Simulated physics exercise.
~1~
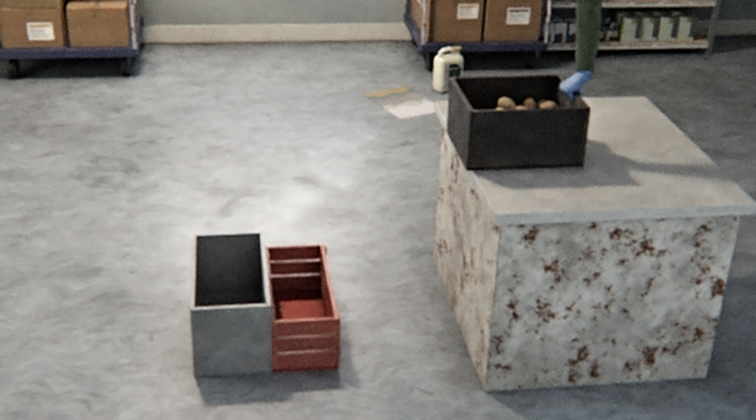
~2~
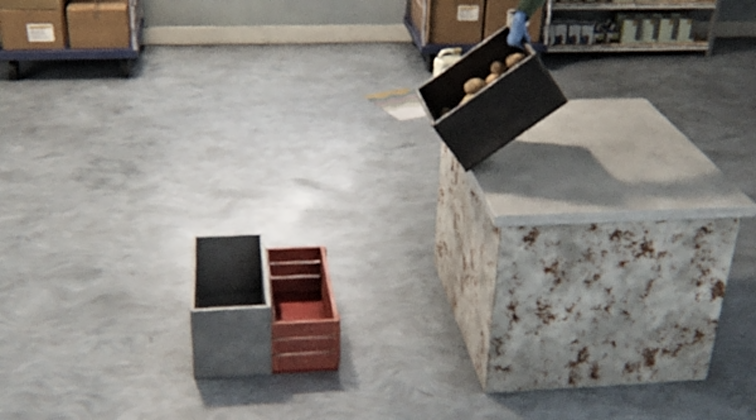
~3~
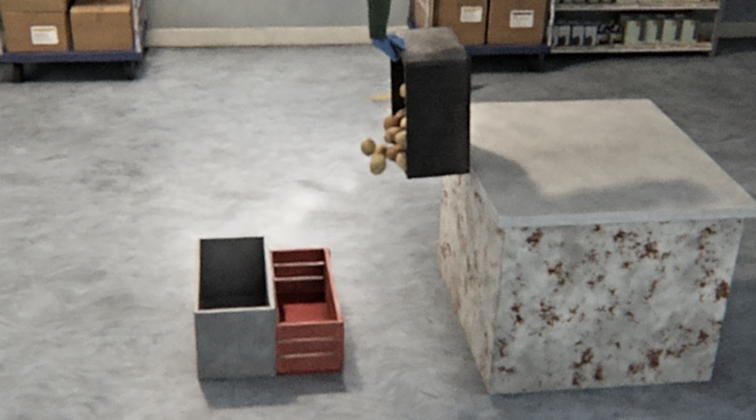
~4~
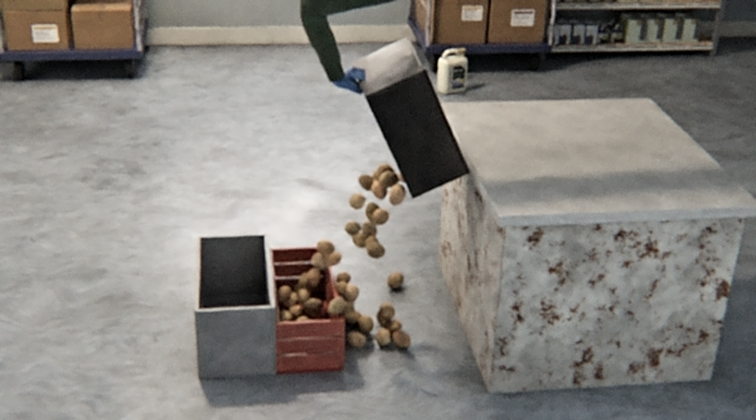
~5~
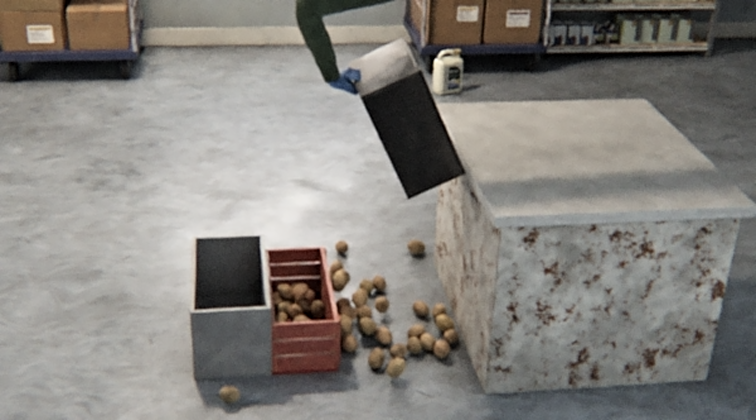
A black tote filled with loose potatoes sits on the edge of a stained, pale bench, held by a blue-gloved hand, with a red tote and a grey box on the floor to the left. The hand lifts the tote and tilts it leftward over the edge. As it swings past upright onto its side, the first potatoes spill from its mouth. It tips further, and a stream pours down into the red tote and onto the floor beside it. Finally the black tote hangs still, with some potatoes in the red tote, more scattered between it and the bench, and one lying in front of the grey box.
